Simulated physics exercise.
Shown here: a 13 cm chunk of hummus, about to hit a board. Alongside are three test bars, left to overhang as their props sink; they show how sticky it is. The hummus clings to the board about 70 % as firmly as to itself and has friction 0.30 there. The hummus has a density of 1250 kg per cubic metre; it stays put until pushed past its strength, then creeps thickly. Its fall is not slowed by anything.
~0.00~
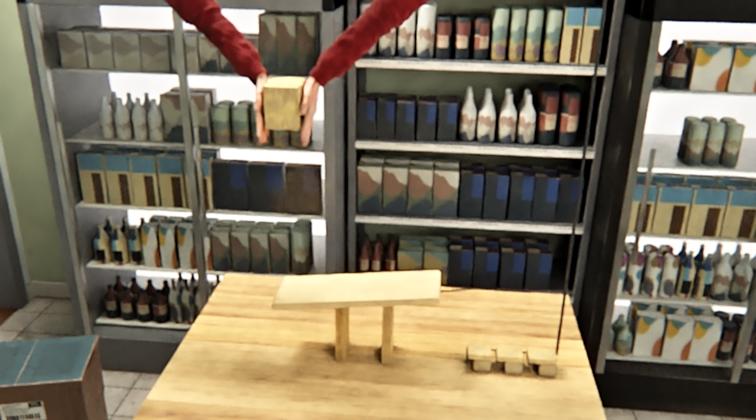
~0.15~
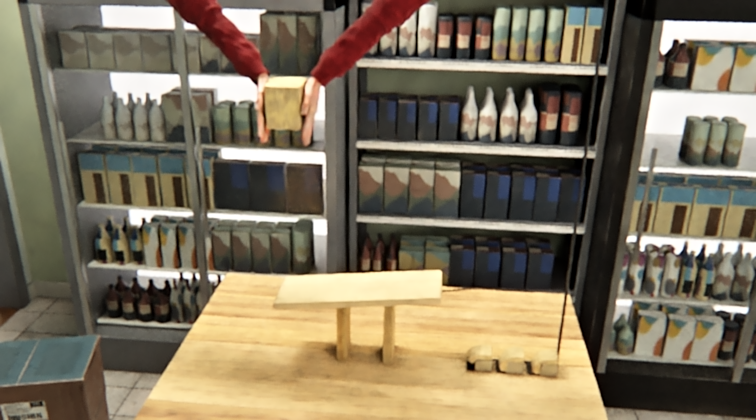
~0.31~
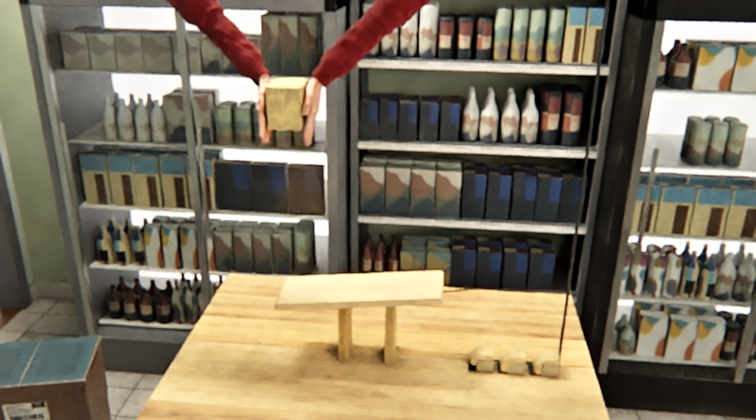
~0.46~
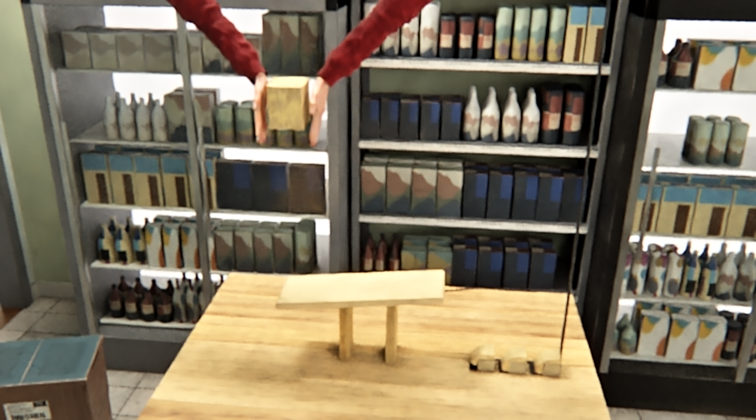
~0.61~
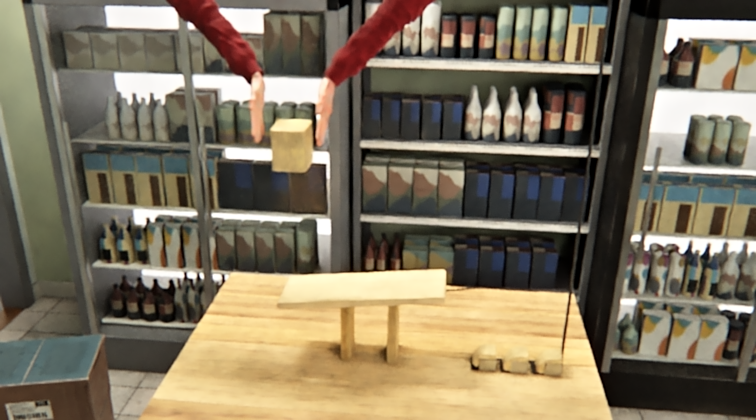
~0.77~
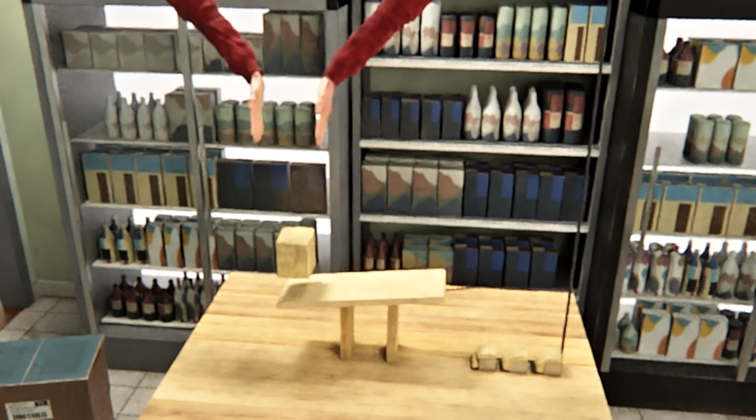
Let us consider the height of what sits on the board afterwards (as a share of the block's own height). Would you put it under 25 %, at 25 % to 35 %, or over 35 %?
I would put it under 25 %.
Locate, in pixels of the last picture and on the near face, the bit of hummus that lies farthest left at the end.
(276, 299), give or take.
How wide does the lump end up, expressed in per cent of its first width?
About 330 per cent.
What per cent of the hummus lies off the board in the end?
Share off the board, approx. 60 %.
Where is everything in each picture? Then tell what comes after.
The first frame shows top of the hummus at (278, 86); bar tips down by 0, 0, 0 (left to right).
The second frame shows top of the hummus at (280, 86); bar tips down by 2.1 cm, 4.1 cm, 4.2 cm (left to right).
The third frame shows top of the hummus at (281, 87); bar tips down by 2.8 cm, 4.1 cm, 4.2 cm (left to right).
The fourth frame shows top of the hummus at (282, 86); bar tips down by 3.0 cm, 4.1 cm, 4.2 cm (left to right).
The fifth frame shows top of the hummus at (285, 131); bar tips down by 3.6 cm, 4.1 cm, 4.2 cm (left to right).
The sixth frame shows top of the hummus at (290, 243); bar tips down by 4.3 cm, 4.1 cm, 4.2 cm (left to right).
After 0.88 s, it stands 22 % of its first height and 22 % has gone off the board.
After 1.01 s, it stands 20 % of its first height and 42 % has gone off the board.
After 1.15 s, it stands 20 % of its first height and 48 % has gone off the board.
After 1.28 s, it stands 20 % of its first height and 59 % has gone off the board.
After 1.40 s, at the end, it stands 20 % of its first height and 59 % has gone off the board.
